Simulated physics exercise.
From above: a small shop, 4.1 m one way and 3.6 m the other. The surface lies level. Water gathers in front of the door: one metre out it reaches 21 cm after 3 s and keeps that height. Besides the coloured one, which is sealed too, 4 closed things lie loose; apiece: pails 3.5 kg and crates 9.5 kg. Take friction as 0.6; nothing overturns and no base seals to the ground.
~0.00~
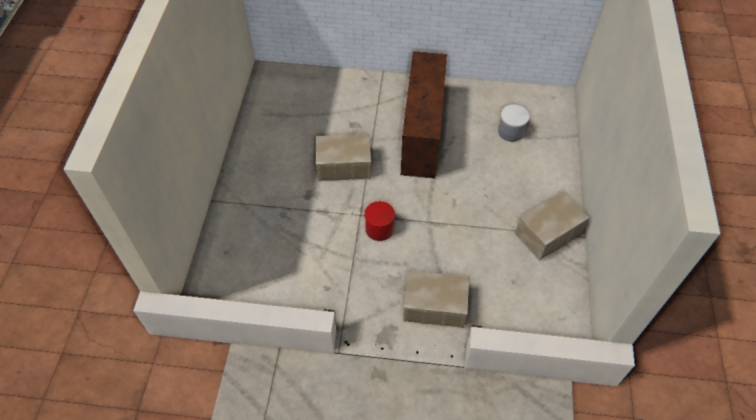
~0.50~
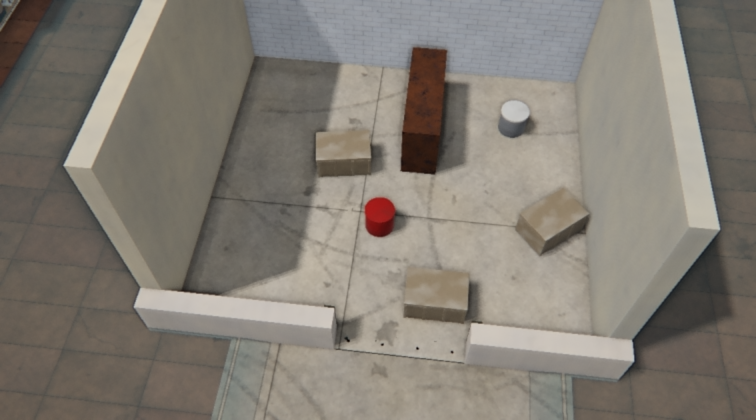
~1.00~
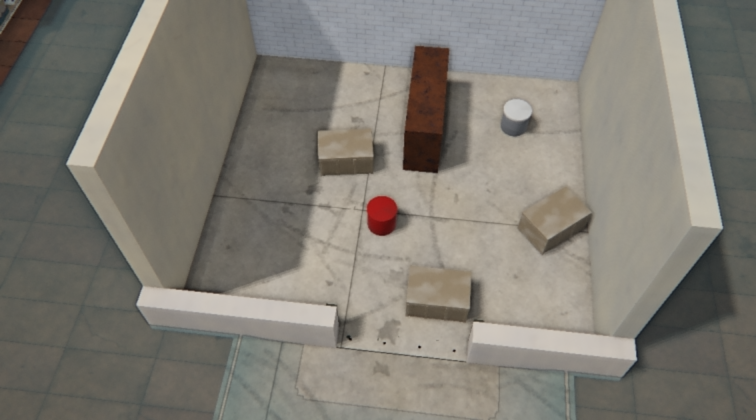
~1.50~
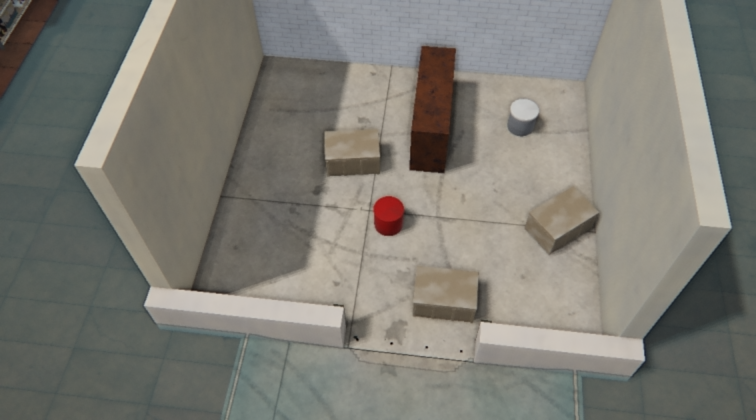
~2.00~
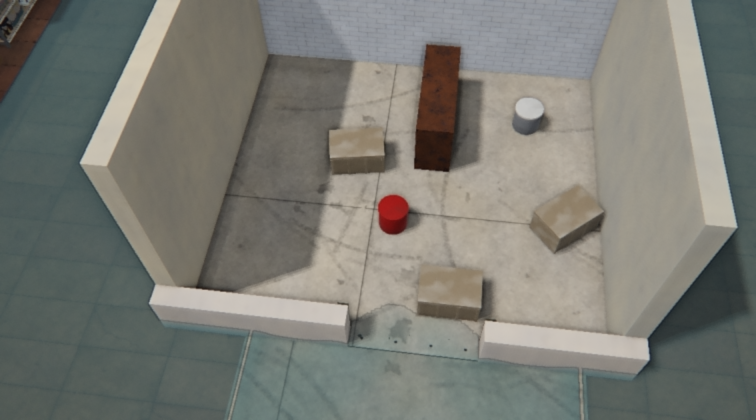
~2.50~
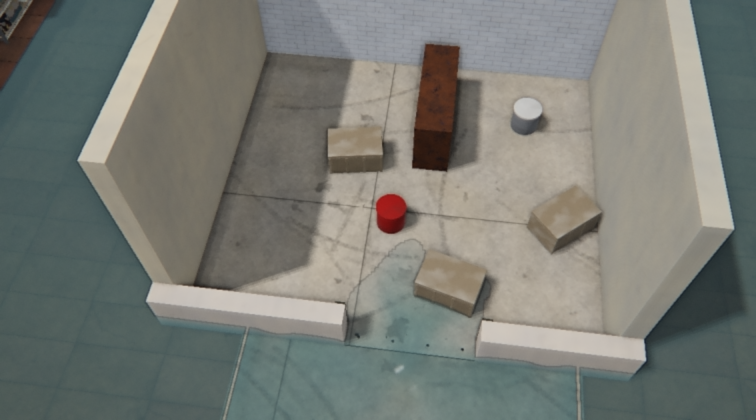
The clip opens on a small shop seen from above, with a red pail, a pale pail and three crates standing still around a brown shelf. Water spreads over the paving outside, then creeps through the doorway onto the floor, and the crate nearest the entrance turns slightly while the red pail stays put.
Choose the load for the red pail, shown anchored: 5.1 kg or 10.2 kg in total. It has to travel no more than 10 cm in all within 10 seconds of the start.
I expect that neither weight holds it.
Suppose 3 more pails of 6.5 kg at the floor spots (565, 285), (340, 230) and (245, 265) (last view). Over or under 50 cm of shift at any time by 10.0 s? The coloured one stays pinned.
In turn: Short of it, past it, under.
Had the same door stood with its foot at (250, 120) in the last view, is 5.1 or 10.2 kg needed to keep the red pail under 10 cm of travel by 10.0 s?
Then neither weight holds it.
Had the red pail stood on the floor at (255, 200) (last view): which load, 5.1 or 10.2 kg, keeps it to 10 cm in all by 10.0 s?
It takes the larger.
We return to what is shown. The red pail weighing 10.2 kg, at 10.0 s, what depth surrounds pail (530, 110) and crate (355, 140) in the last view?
About 16 and 8 cm.
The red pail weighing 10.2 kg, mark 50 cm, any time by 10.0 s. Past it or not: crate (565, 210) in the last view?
It is short of it.
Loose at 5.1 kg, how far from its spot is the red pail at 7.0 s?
Roughly 200 cm.
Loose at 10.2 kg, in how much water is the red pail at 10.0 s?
Roughly 11 cm.
After 3.5 s the red pail would be 24 cm from its start with 5.1 kg and 2 cm from its start with 10.2 kg; 6 cm of water round it then.
After 4.5 s the red pail would be 86 cm from its start with 5.1 kg and 32 cm from its start with 10.2 kg; 7 cm of water round it then.
After 7.0 s the red pail would be 186 cm from its start with 5.1 kg and 42 cm from its start with 10.2 kg; 8 cm of water round it then.
After 10.0 s the red pail would be 228 cm from its start with 5.1 kg and 95 cm from its start with 10.2 kg; 11 cm of water round it then.
